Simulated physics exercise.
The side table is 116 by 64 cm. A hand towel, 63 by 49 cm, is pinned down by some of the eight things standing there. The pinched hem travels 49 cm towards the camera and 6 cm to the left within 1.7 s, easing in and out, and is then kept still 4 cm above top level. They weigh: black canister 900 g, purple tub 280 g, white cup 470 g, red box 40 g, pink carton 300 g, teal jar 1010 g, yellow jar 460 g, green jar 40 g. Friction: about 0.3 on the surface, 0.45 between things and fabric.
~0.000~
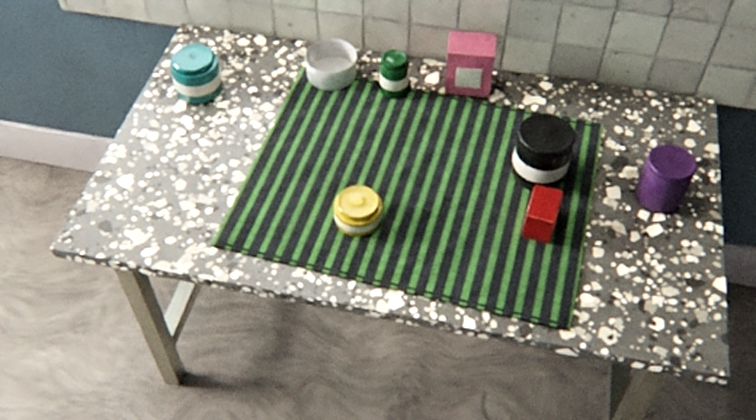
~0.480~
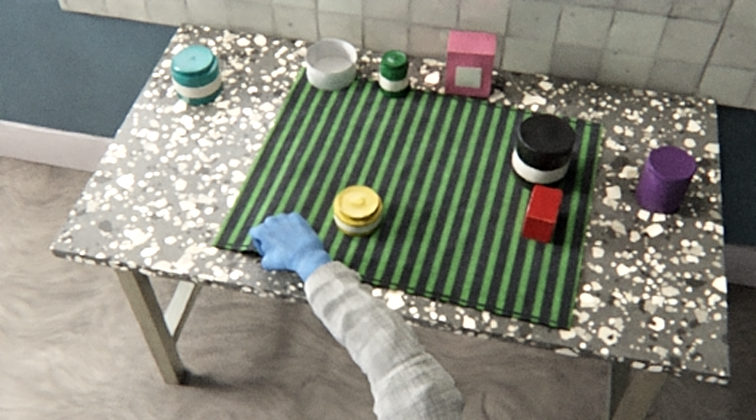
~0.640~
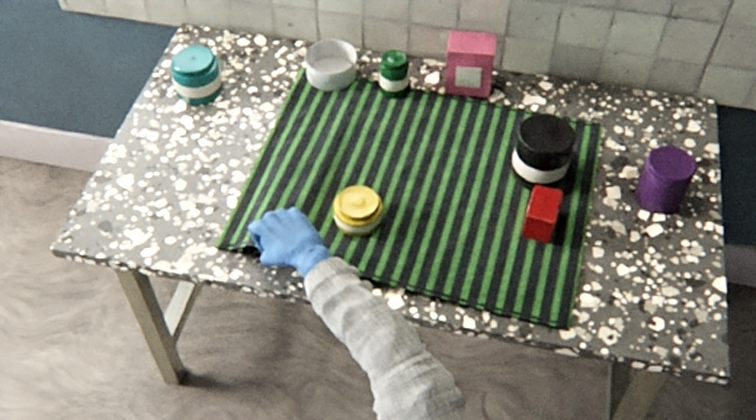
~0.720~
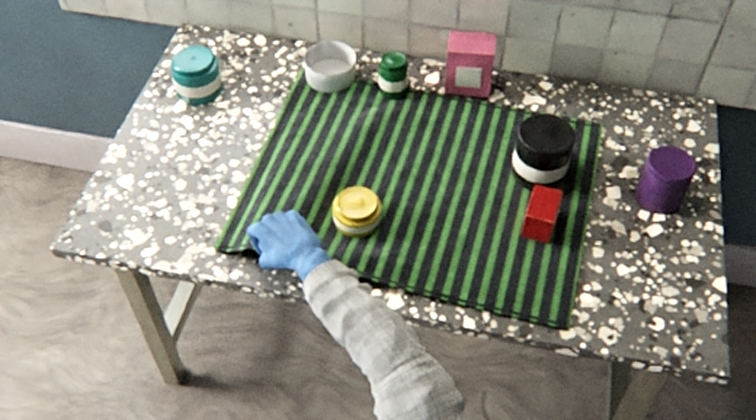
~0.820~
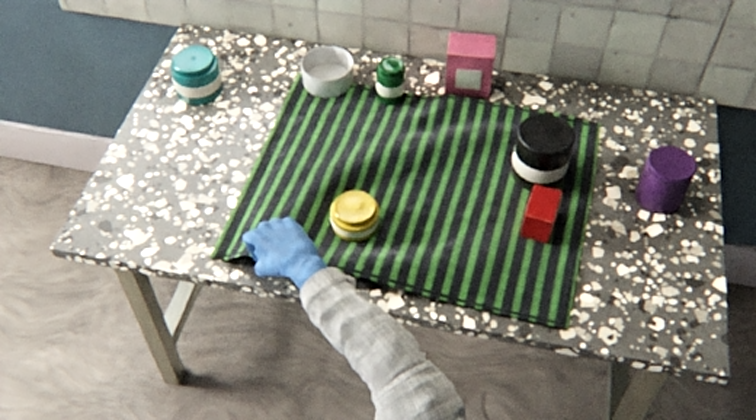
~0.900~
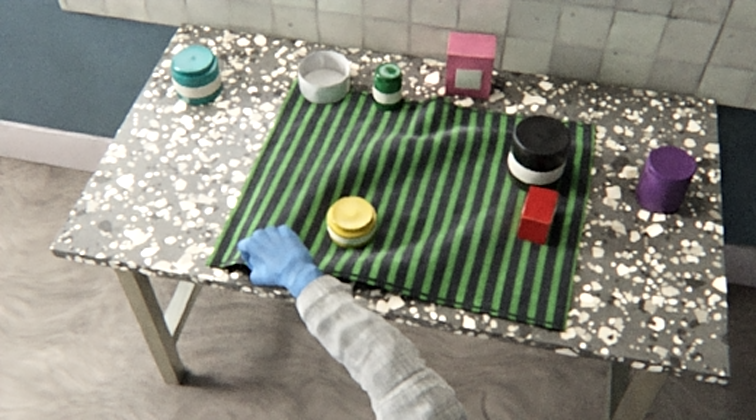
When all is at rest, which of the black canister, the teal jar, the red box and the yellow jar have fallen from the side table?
In order: The black canister drops off; the teal jar stays on; the red box drops off; the yellow jar goes over the edge.
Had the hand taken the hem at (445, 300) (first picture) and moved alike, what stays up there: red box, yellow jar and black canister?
In that case: Red box falls off, yellow jar drops off, black canister drops off.
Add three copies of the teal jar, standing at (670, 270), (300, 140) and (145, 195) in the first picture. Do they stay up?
In turn: Remains, falls off, stays up.
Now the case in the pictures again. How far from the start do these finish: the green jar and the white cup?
Green jar over the edge, white cup 40 cm.
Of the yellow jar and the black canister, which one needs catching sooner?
The yellow one.
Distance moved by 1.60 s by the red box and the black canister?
About: Red box 25 cm, black canister 25 cm.
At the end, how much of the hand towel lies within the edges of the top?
About 0 per cent.
After 1.3 s, 85 % of the hand towel is still over the top; yellow jar 16 cm off its start, black canister 11 cm off its start, red box 9 cm off its start.
After 1.6 s, 55 % of the hand towel is still over the top; yellow jar 31 cm off its start, black canister 26 cm off its start, red box 23 cm off its start.
After 2.0 s, 25 % of the hand towel is still over the top; yellow jar over the edge, red box over the edge, black canister 42 cm off its start at (381, 268).
After 2.3 s, 0 % of the hand towel is still over the top; yellow jar over the edge, red box over the edge, black canister over the edge.
After 3.9 s, 0 % of the hand towel is still over the top; yellow jar over the edge, red box over the edge, black canister over the edge, teal jar 0 cm off its start at (192, 58).
